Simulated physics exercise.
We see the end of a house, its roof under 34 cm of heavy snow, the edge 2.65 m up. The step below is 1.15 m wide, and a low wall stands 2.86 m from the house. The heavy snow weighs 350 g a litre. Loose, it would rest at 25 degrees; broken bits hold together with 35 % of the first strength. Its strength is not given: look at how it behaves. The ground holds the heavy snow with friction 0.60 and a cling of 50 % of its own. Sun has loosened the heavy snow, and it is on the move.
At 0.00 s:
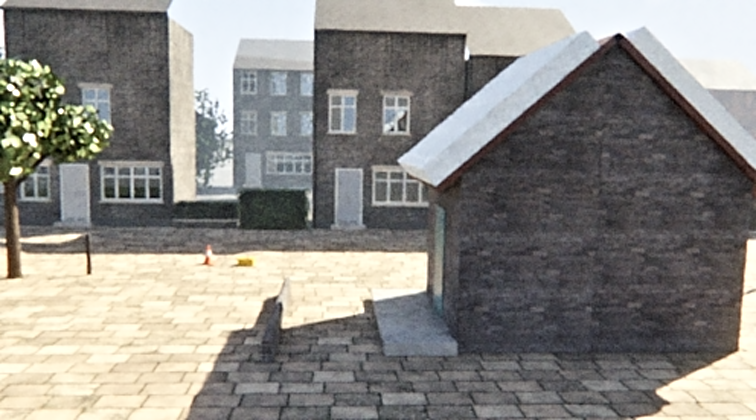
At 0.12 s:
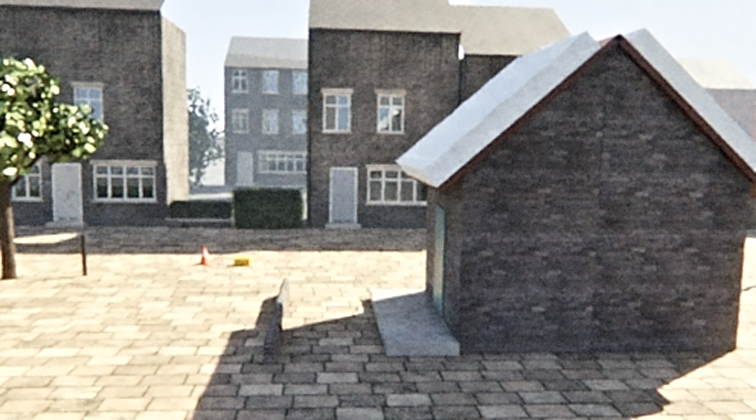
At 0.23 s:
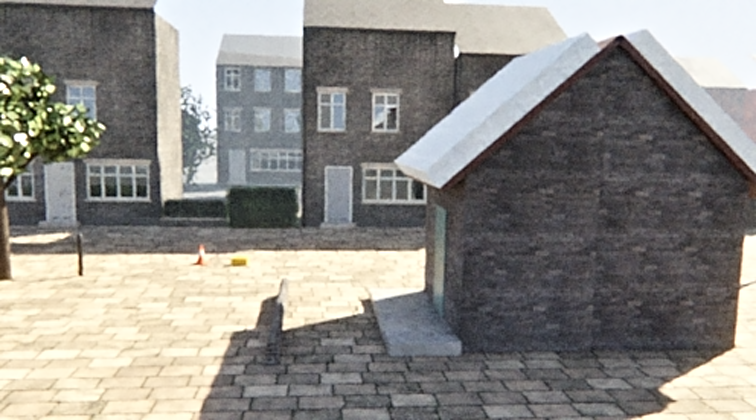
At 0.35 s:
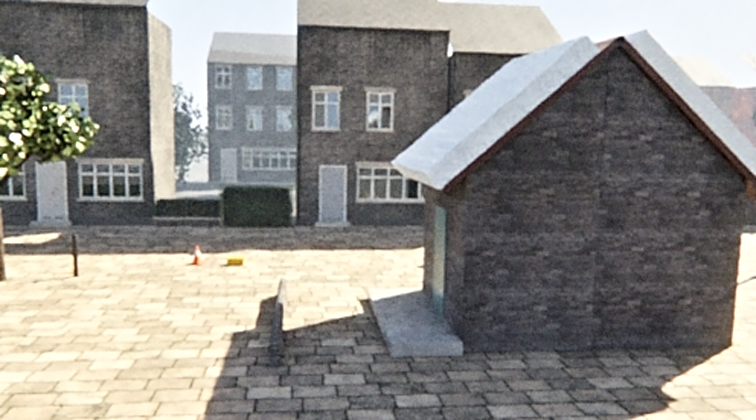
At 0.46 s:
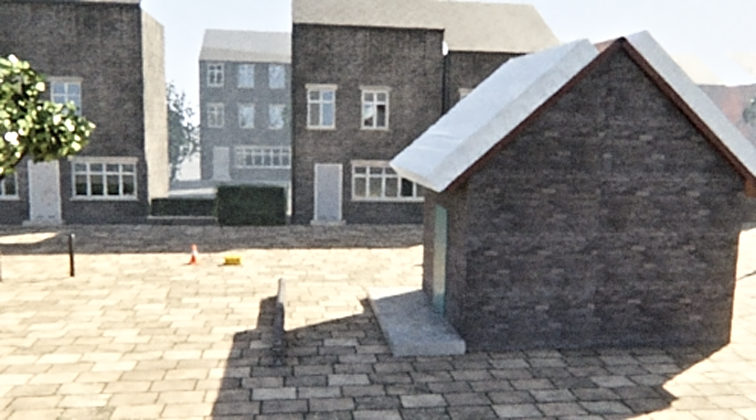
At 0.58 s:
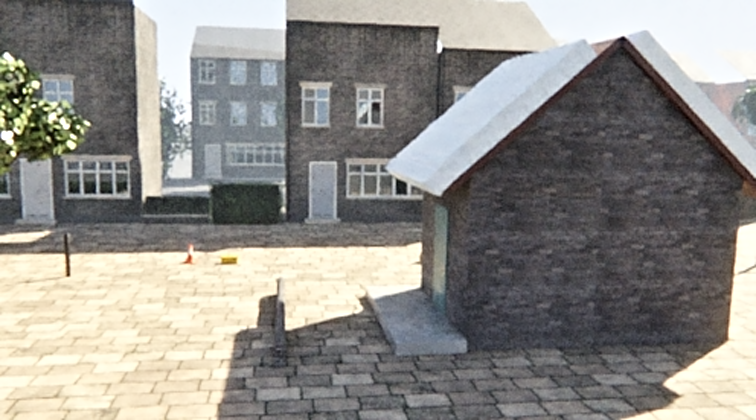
In a paved square with brick houses behind, the view drifts slowly sideways, the tree at left slipping partly out of sight, while the pale covering on a small brick building's roof shifts only slightly toward the eaves.
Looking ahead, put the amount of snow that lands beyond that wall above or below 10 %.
Expect below 10 %.
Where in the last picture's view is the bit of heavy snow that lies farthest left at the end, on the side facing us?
Around (284, 336).
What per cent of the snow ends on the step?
About 12 %.
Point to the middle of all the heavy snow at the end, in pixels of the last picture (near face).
At about (351, 339).
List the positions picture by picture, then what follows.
In the first frame, leading edge of the heavy snow at (424, 171), 4 % of it past the eaves, in one piece.
In the second frame, leading edge of the heavy snow at (425, 172), its middle shifted 7 mm, 4 % of it past the eaves, in one piece.
In the third frame, leading edge of the heavy snow at (427, 174), its middle shifted 2.4 cm, 5 % of it past the eaves, in one piece.
In the fourth frame, leading edge of the heavy snow at (427, 176), its middle shifted 5.5 cm, 6 % of it past the eaves, in one piece.
In the fifth frame, leading edge of the heavy snow at (427, 177), its middle shifted 10 cm, 7 % of it past the eaves, in one piece.
In the sixth frame, leading edge of the heavy snow at (425, 181), its middle shifted 16 cm, 10 % of it past the eaves, cracking.
After 1.02 s, 91 % is still on the roof and 0 % is past the low wall.
After 1.55 s, 69 % is still on the roof and 0 % is past the low wall.
After 2.07 s, 41 % is still on the roof and 0 % is past the low wall.
After 2.60 s, none is still on the roof and 0 % is past the low wall.
After 4.20 s, at the end, none is still on the roof and 0 % is past the low wall.
